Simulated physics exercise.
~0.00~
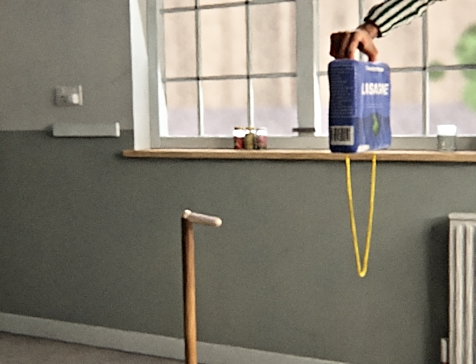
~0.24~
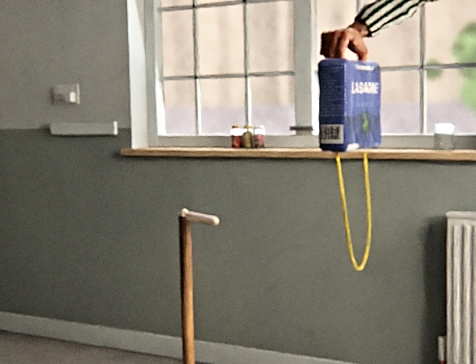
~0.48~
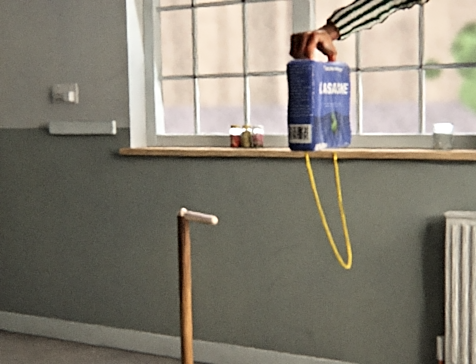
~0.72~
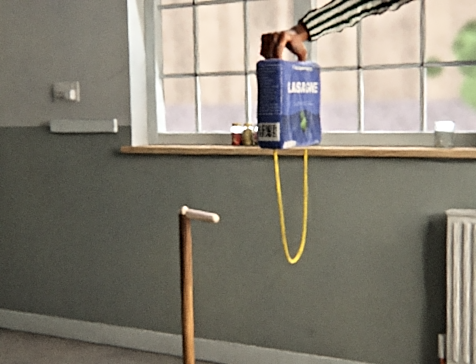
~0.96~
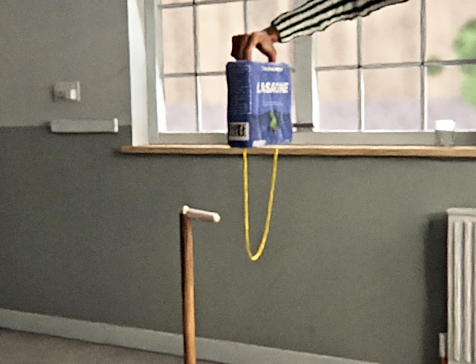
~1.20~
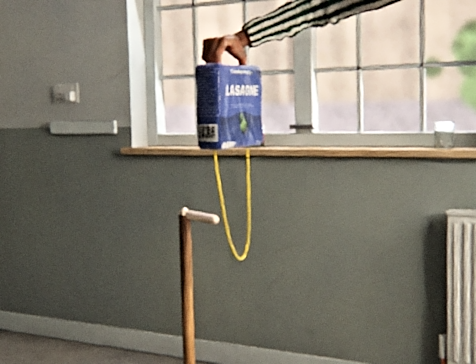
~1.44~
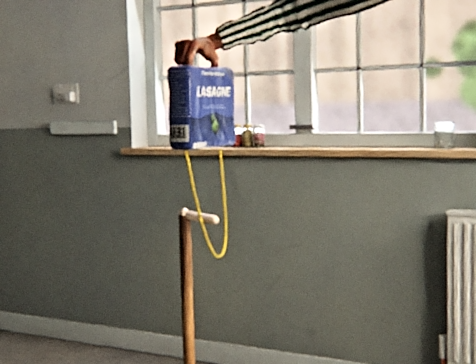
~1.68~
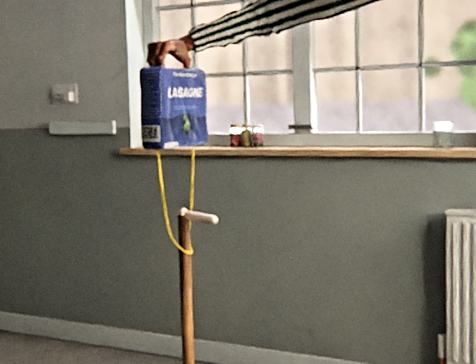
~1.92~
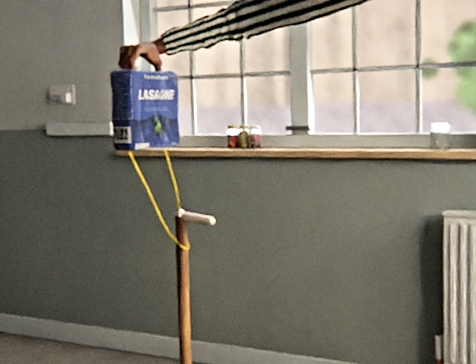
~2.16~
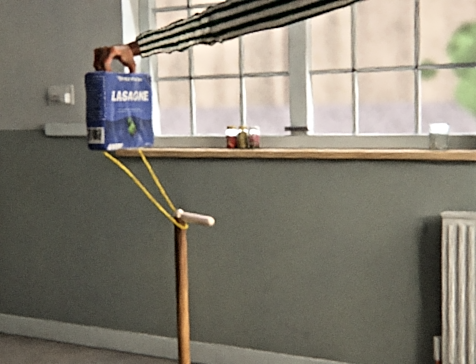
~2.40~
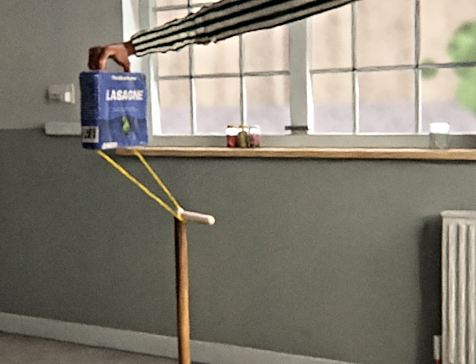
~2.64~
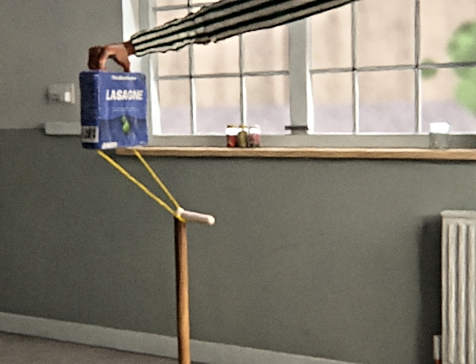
To begin with, a hand in a black and white striped sleeve holds a blue lasagne bag in front of a window, with a yellow loop hanging freely beneath it. The arm carries the bag steadily left, keeping it upright, towards a wooden post with a short pale peg on top. The bag passes over the post, and the dangling loop reaches it. As the bag continues left, the loop catches on the post and draws out at a slant. Finally, the loop pulls tight and the hand stops, with the bag held back just left of the post.
